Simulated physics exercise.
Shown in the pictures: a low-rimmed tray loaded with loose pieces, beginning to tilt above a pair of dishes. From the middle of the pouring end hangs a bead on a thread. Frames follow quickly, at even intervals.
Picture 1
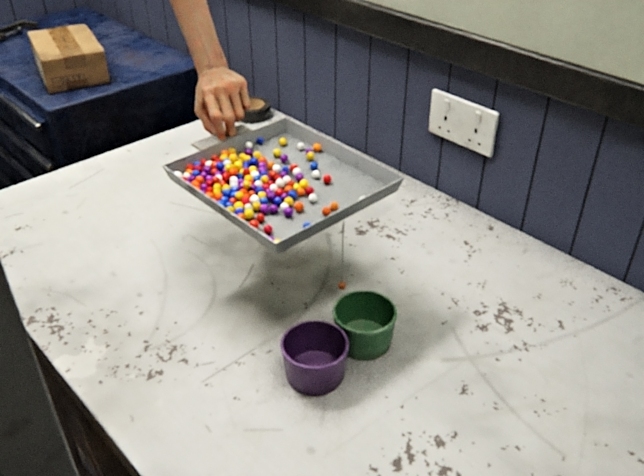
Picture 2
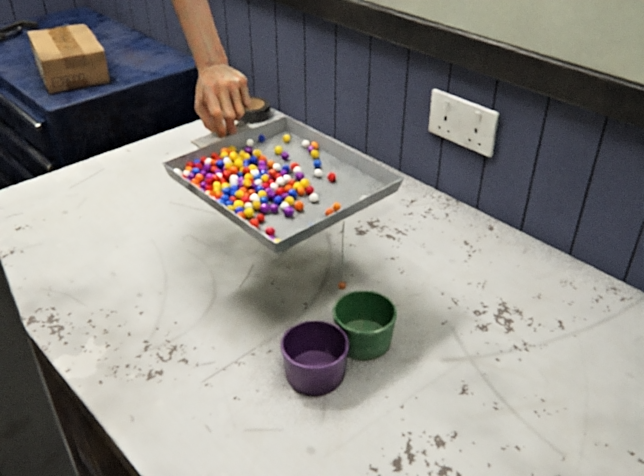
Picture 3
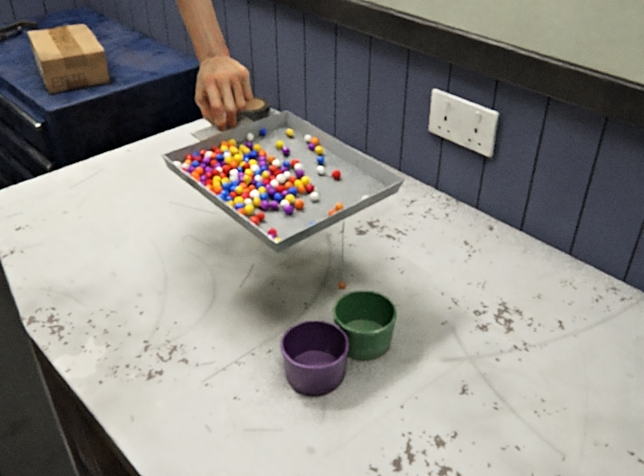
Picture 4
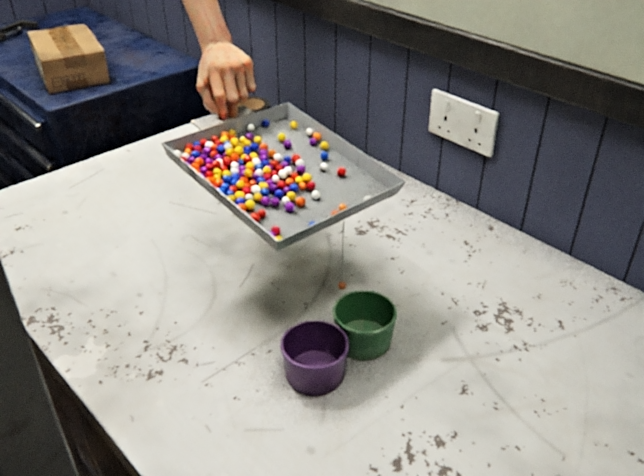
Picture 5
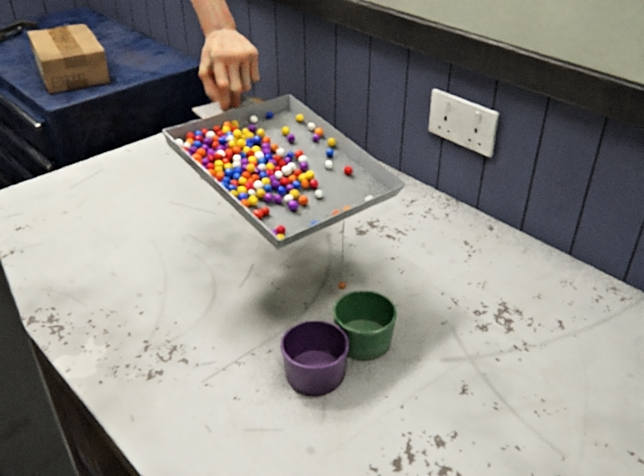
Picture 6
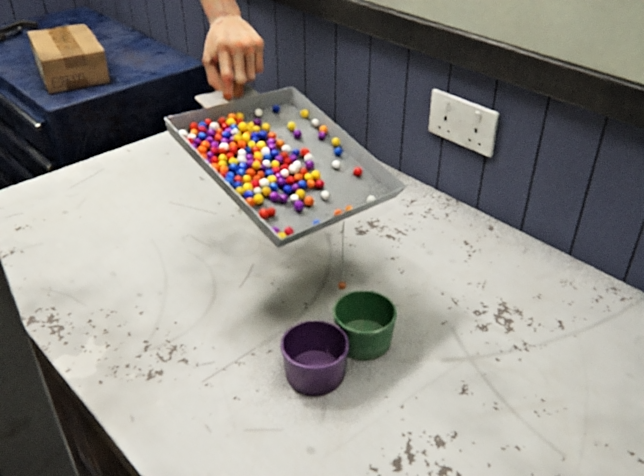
A hand gradually raises the back of a gray tray of multicolored plastic beads above a pale, worn table, seen from a fixed, raised viewpoint. A purple dish sits in front and to the left of a green one, with a small orange bead hanging nearby, a cardboard box at upper left and blue paneling behind. The tray slants increasingly toward its right corner while the loose beads shift and spread slightly across it.
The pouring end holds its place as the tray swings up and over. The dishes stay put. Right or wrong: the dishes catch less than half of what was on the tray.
Right - they catch less than half.
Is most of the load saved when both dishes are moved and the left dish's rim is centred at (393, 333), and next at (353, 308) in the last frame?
Held in all, by try: A smaller portion, then a larger portion.
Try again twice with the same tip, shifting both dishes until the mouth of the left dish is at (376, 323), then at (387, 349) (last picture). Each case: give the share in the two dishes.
Trial 1: 40 percent; trial 2: 0 percent.
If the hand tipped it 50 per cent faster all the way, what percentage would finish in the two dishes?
Something like 10 in a hundred.
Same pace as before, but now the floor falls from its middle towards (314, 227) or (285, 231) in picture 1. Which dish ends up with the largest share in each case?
First place: The dish to the left; second place: The dish to the left.
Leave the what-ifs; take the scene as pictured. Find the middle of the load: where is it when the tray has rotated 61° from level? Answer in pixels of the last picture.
The middle of the pieces sits at roughly (372, 197).
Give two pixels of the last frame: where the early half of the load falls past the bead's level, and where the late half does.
Around (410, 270) at first; around (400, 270) after that.
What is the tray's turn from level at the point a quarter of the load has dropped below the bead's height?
At about 75°.
Just after the last frame, tray tipped steeply; the larger part on the tray; just a few in the right dish; about a tenth outside both; about a tenth in the air.
A moment on, tray tipped right over; about a tenth on the tray; roughly a quarter in the right dish; roughly two thirds outside both; about a tenth in the air.
Further on, tray tipped past a quarter turn; roughly a quarter in the right dish; the larger part outside both.
When it is over, tray tipped past a quarter turn; not one in the left dish; roughly a quarter in the right dish; the larger part outside both.
